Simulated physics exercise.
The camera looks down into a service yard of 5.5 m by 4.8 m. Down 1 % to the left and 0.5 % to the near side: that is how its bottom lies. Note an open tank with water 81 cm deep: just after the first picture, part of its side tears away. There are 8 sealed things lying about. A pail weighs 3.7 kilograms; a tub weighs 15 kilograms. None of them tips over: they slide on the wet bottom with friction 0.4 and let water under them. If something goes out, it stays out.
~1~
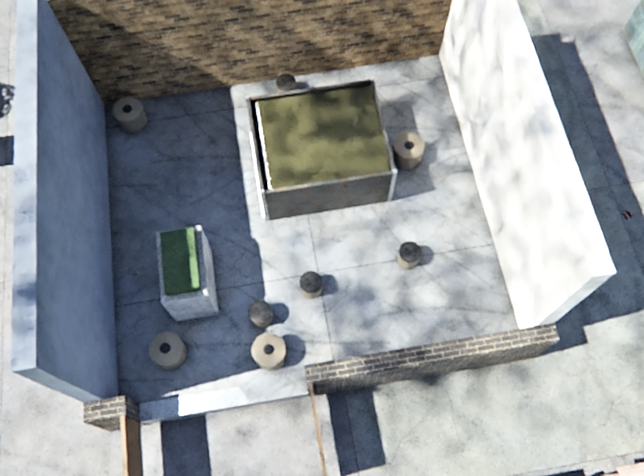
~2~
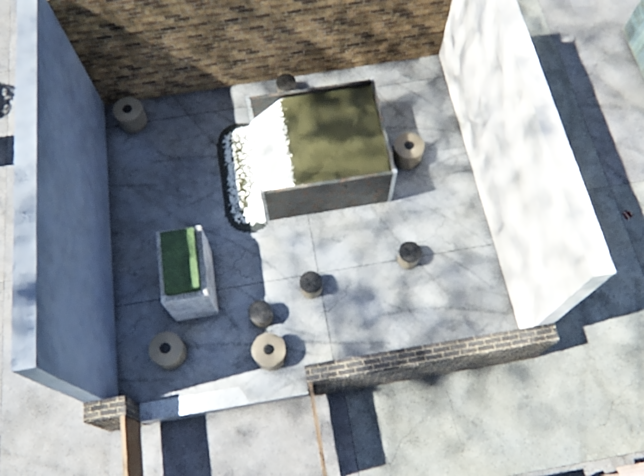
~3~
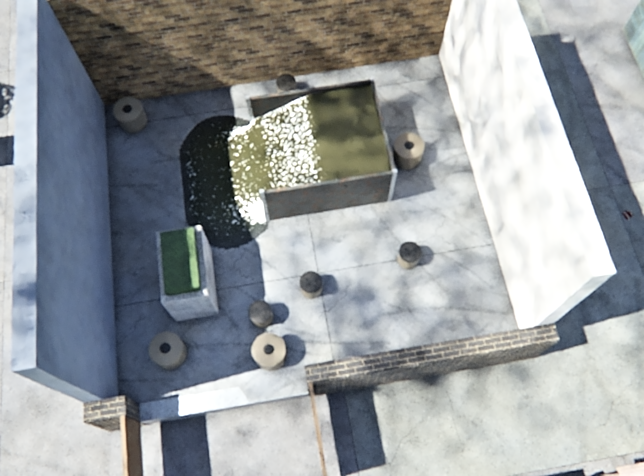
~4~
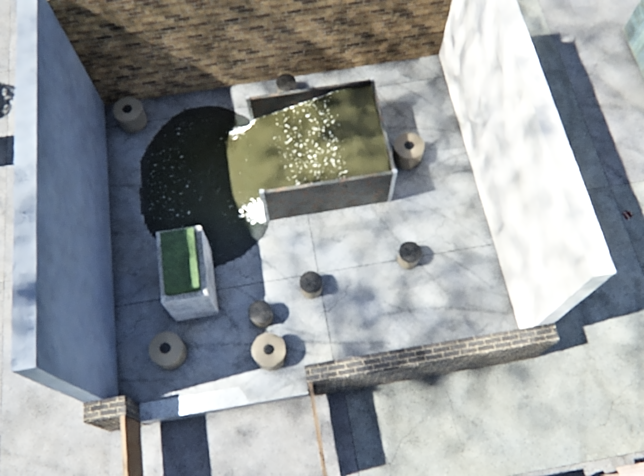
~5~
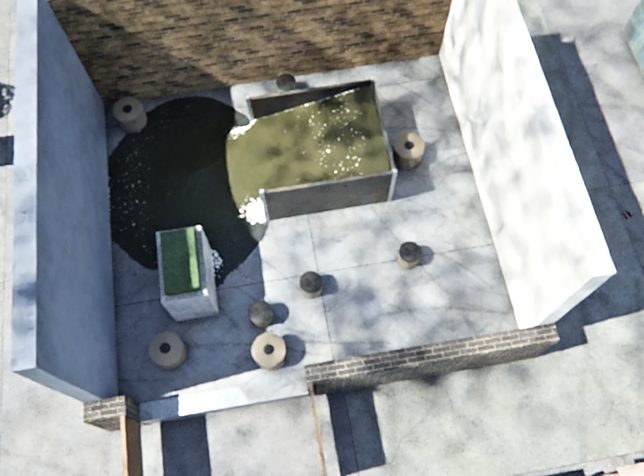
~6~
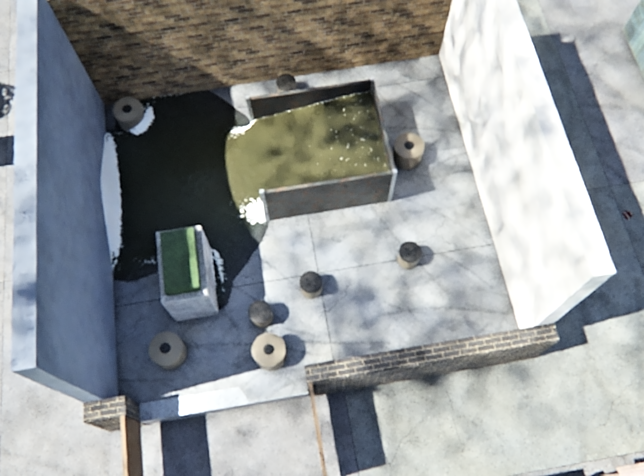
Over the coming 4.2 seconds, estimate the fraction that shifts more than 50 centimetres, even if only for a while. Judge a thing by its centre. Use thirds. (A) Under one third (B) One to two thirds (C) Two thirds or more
Option B: One to two thirds.
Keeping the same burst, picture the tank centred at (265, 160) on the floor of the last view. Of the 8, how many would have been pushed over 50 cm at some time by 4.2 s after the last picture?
That would give 3.
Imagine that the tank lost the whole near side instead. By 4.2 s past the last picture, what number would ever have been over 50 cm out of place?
7.
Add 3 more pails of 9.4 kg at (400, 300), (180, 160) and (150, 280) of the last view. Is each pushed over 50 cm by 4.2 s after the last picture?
Respectively: Doesn't reach it; tops it; tops it.
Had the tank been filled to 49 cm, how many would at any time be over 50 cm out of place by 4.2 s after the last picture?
In that case 3 of them.
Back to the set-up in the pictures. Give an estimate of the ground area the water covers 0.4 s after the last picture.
My estimate is roughly 10.0 m2.
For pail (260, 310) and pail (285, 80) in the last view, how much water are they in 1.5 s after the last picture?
Close to 2 and 0 centimetres.
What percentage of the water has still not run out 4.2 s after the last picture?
Roughly 76 percent.
Then, 0.4 s after the last picture 0 of 8 are over 50 cm from their spots; 1 afloat.
Then, 1.5 s after the last picture 2 of 8 are over 50 cm from their spots; 1 afloat.
Then, 2.8 s after the last picture 3 of 8 are over 50 cm from their spots; 1 afloat.
Then, 4.2 s after the last picture 5 of 8 are over 50 cm from their spots, and 5 have been at some point; 2 afloat.
